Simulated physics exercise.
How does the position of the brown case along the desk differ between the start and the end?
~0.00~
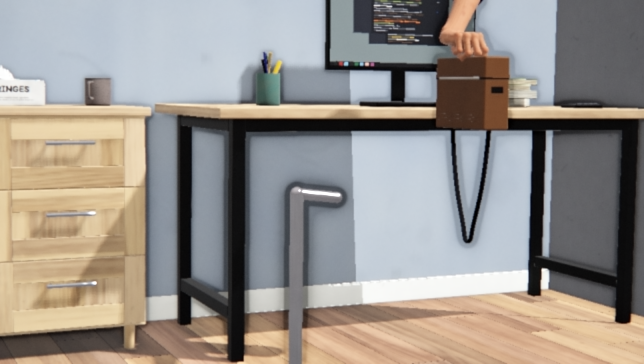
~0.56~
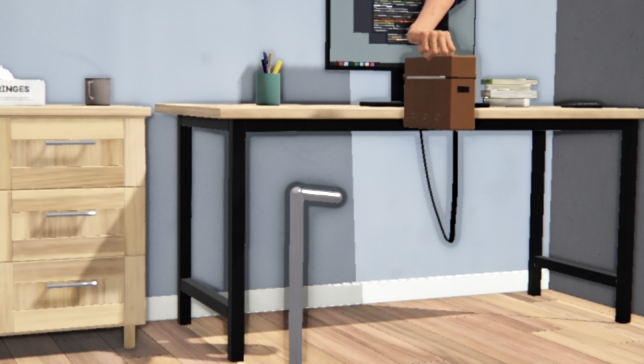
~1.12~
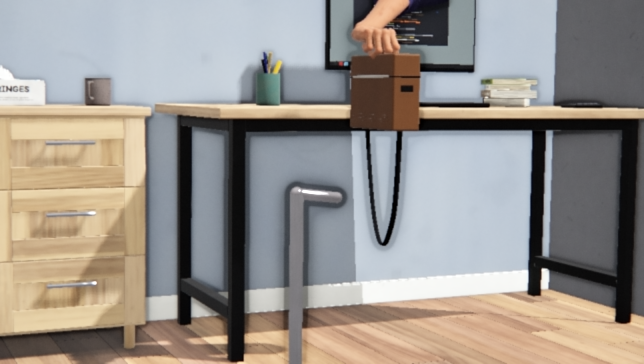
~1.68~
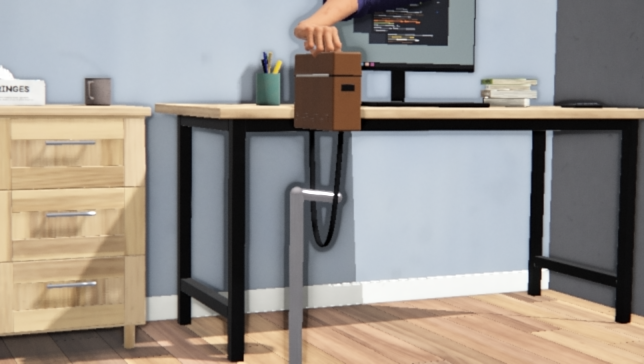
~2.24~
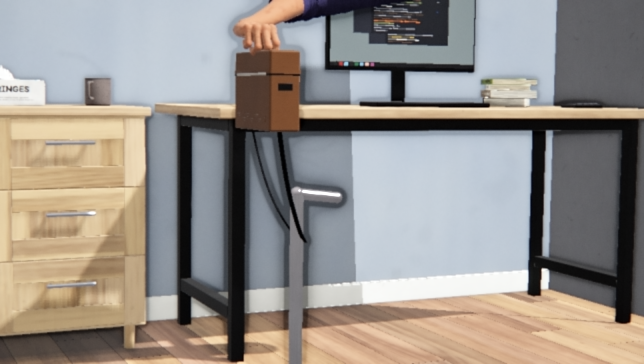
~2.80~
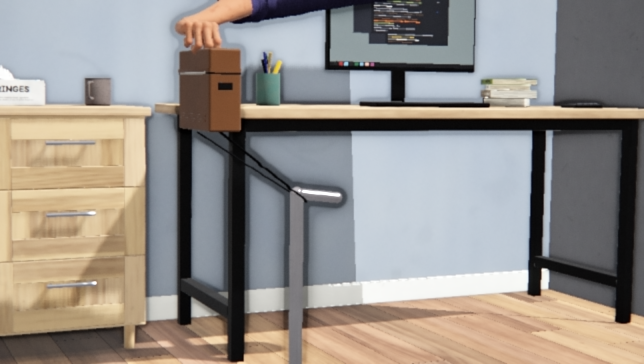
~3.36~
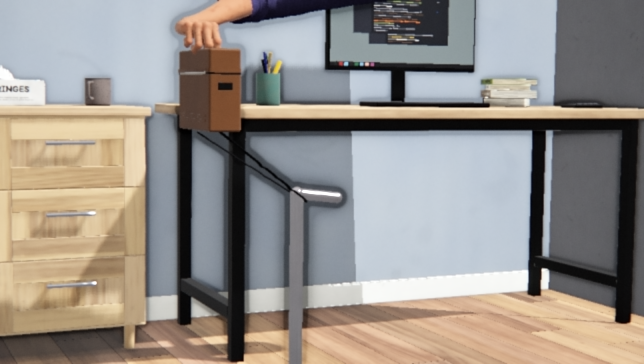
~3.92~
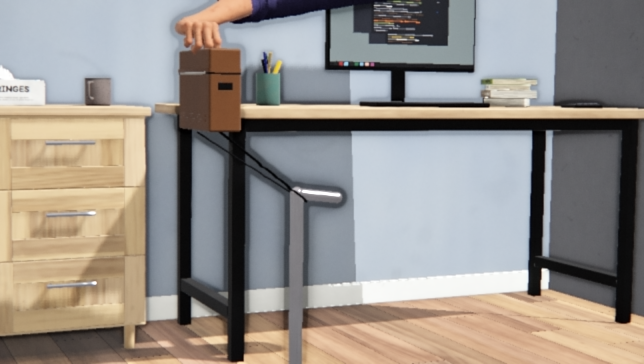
At the start the brown case is in front of the right part of the monitor, to the right of the post. By the end it is at the left end of the desk, to the left of the post.
